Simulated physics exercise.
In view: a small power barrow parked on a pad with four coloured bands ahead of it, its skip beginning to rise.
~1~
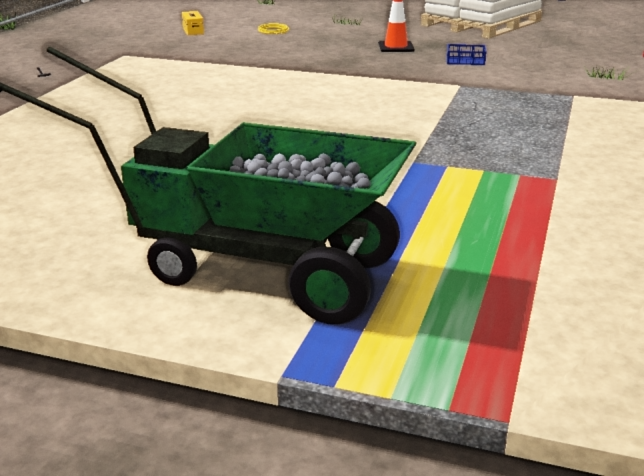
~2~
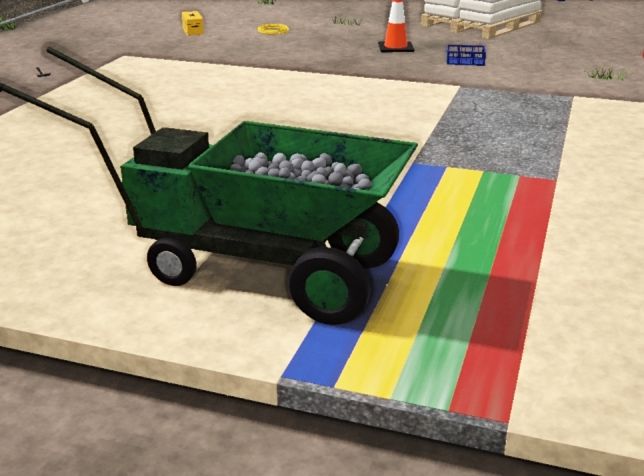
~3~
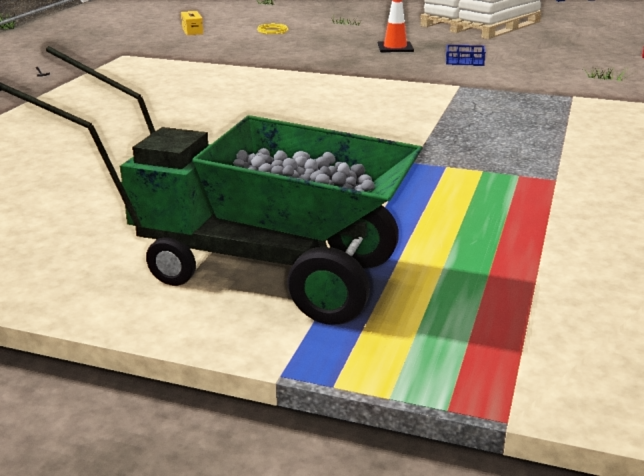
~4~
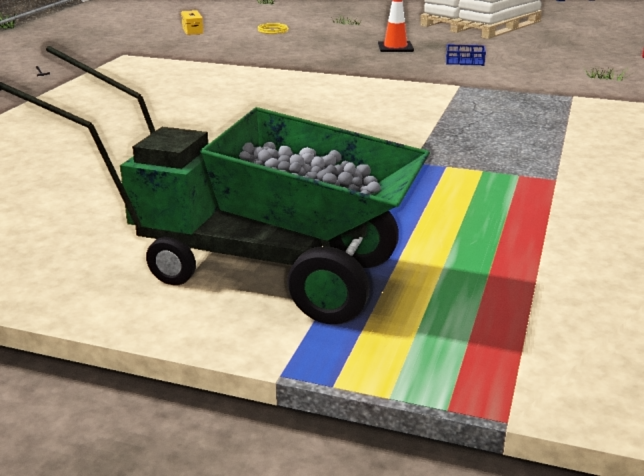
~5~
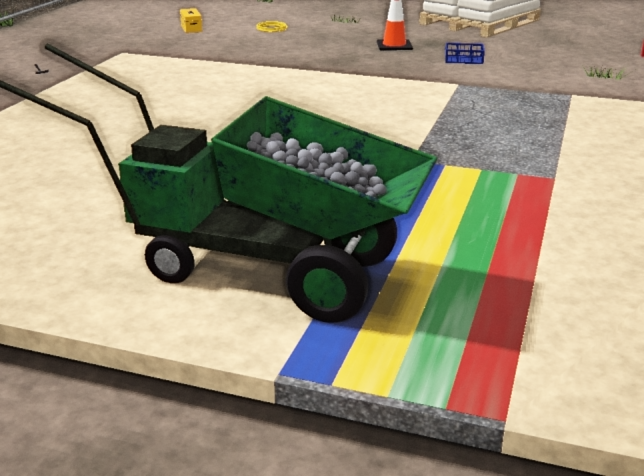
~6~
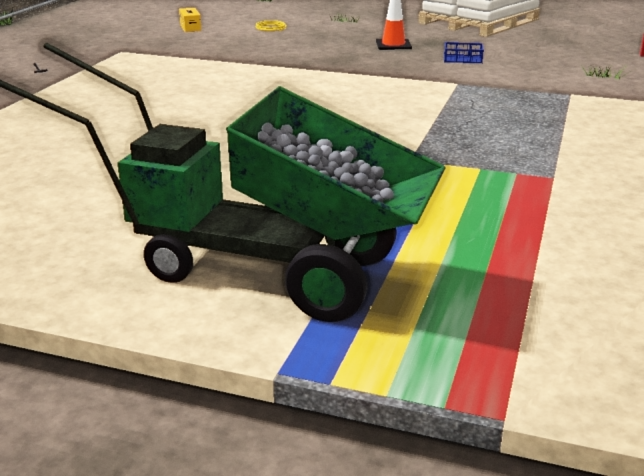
On a pale pad at a work yard, a green barrow's skip of round grey cobbles gradually tilting rightward beside four coloured strips.
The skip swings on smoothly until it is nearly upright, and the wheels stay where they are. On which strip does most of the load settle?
Most covered: The red band.
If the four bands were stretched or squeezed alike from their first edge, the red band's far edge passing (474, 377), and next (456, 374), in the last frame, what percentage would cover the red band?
Roughly 30 per cent, and 10 per cent.
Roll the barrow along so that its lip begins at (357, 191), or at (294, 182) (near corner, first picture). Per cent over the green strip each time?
Roughly 30 per cent, and 30 per cent.
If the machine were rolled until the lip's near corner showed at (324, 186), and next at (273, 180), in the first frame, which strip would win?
The first try: The green strip. The second: That yellow strip.
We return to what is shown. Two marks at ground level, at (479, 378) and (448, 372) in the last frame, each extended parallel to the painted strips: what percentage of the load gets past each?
In turn 50 and 70 in a hundred.
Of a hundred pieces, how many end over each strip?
In per cent, blue strip 0, yellow strip 0, green strip 10 and red strip 40.
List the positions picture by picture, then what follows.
The first picture shows lip of the skip (382, 194), level; top of the load (296, 176), round cobbles; blue strip (328, 346); yellow strip (379, 356); green strip (433, 366); red strip (489, 377).
The second picture shows lip of the skip (384, 196), tipped barely; top of the load (297, 176).
The third picture shows lip of the skip (389, 199), tipped barely; top of the load (293, 178).
The fourth picture shows lip of the skip (397, 205), tipped a little; top of the load (285, 161).
The fifth picture shows lip of the skip (406, 212), tipped a little; top of the load (280, 157).
The sixth picture shows lip of the skip (416, 222), tipped clearly; top of the load (275, 147); blue strip (324, 344); yellow strip (375, 354); green strip (429, 364); red strip (485, 375).
Just after the last frame, skip tipped steeply; every one in the skip.
A moment on, skip tipped right over; the larger part in the skip; about a tenth over the green strip; roughly a quarter over the red strip.
Further on, skip tipped right over; roughly a quarter in the skip; about a tenth over the green strip; roughly half over the red strip; roughly a quarter off the paint.
When it is over, skip tipped right over; roughly a quarter in the skip; not one over the blue strip; not one over the yellow strip; about a tenth over the green strip; roughly a third over the red strip; roughly a quarter off the paint.
